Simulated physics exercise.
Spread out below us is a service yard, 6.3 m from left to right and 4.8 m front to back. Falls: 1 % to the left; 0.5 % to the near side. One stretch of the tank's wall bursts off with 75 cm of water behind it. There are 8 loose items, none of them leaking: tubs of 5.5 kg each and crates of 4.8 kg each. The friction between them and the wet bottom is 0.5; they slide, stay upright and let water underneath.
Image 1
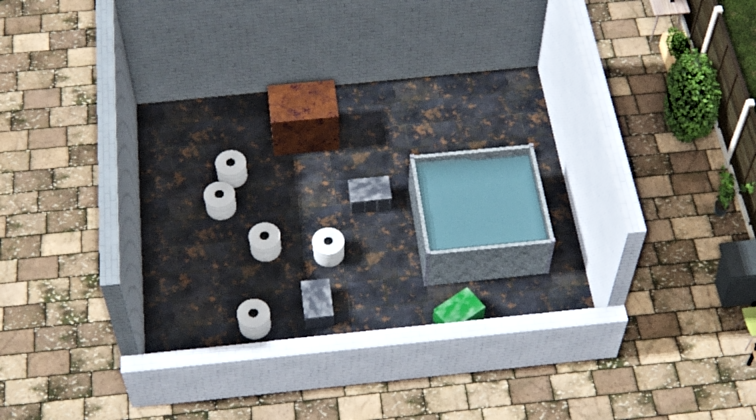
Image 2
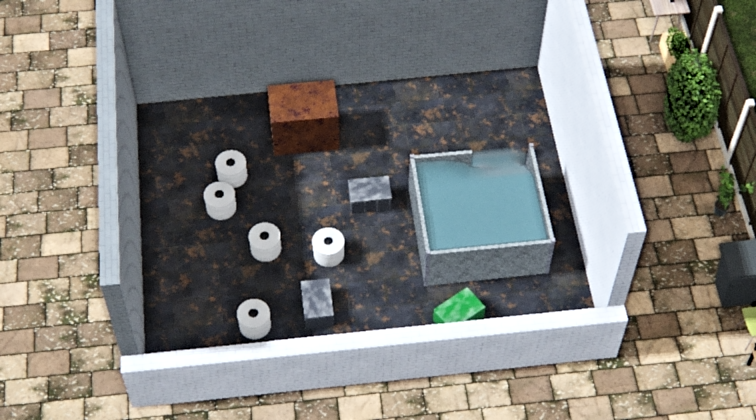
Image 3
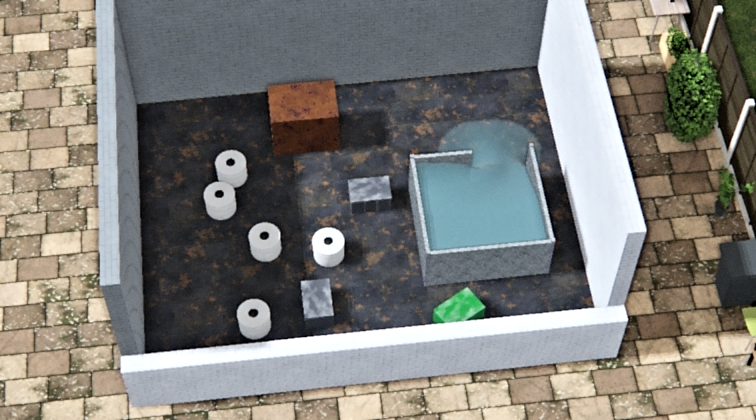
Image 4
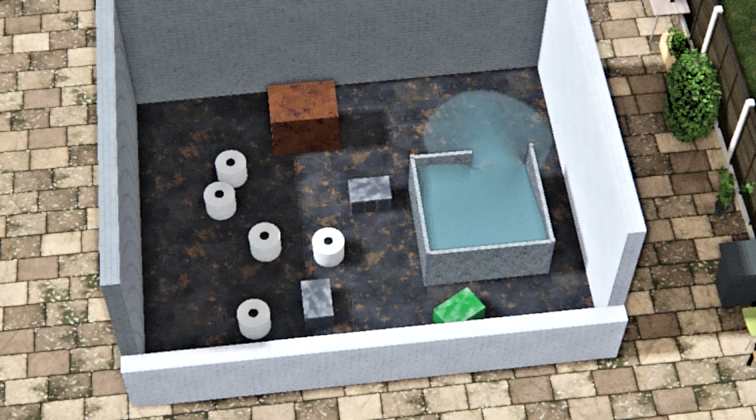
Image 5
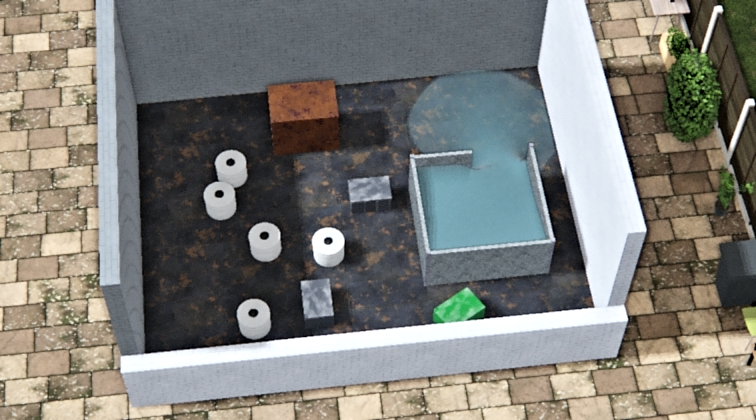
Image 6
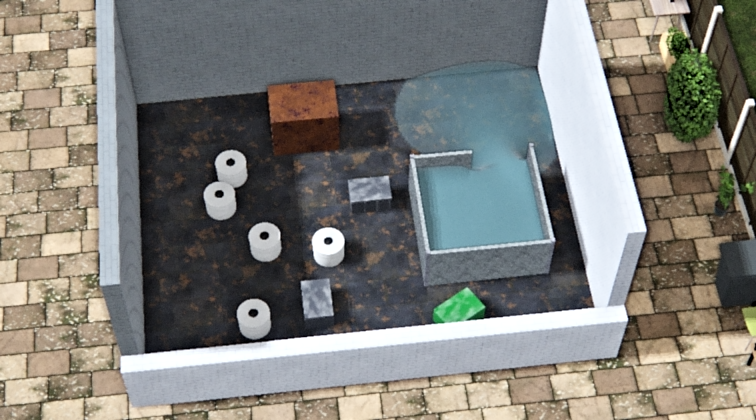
At the start, a square tank of water stands in a walled yard among white tubs, grey crates, a green crate and a large rusty-brown block. Part of the tank's back wall gives way, and water pours out, spreading in a widening sheet toward the rear wall while the loose items stay still.
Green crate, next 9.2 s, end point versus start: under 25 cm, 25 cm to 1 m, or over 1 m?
It is pushed partway.
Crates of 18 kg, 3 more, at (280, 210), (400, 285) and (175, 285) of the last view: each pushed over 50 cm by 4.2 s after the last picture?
In the order listed: Behind the line; behind the line; behind the line.
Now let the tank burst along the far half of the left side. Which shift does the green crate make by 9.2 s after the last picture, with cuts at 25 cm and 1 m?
So the green crate winds up far off.
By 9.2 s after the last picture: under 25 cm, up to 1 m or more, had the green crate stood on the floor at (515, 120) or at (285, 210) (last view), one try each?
From the first spot it goes a long way, and from the second it drifts partway.
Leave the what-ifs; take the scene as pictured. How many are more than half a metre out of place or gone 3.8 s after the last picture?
Count then: 2.
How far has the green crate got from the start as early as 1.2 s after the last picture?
0 cm, give or take.
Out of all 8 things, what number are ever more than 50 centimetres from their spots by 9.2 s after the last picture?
That comes to 7.
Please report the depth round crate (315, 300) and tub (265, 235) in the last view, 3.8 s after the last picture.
About 2 and 3 cm.
Then, 1.2 s after the last picture the green crate is near (460, 308), 0.0 m from its start, aground; 0 afloat.
Then, 3.8 s after the last picture the green crate is near (460, 308), 0.0 m from its start, aground; 1 afloat.
Then, 6.2 s after the last picture the green crate is near (447, 285), 0.4 m from its start, afloat; 7 afloat.
Then, 9.2 s after the last picture the green crate is near (440, 285), 0.4 m from its start, afloat; 8 afloat.
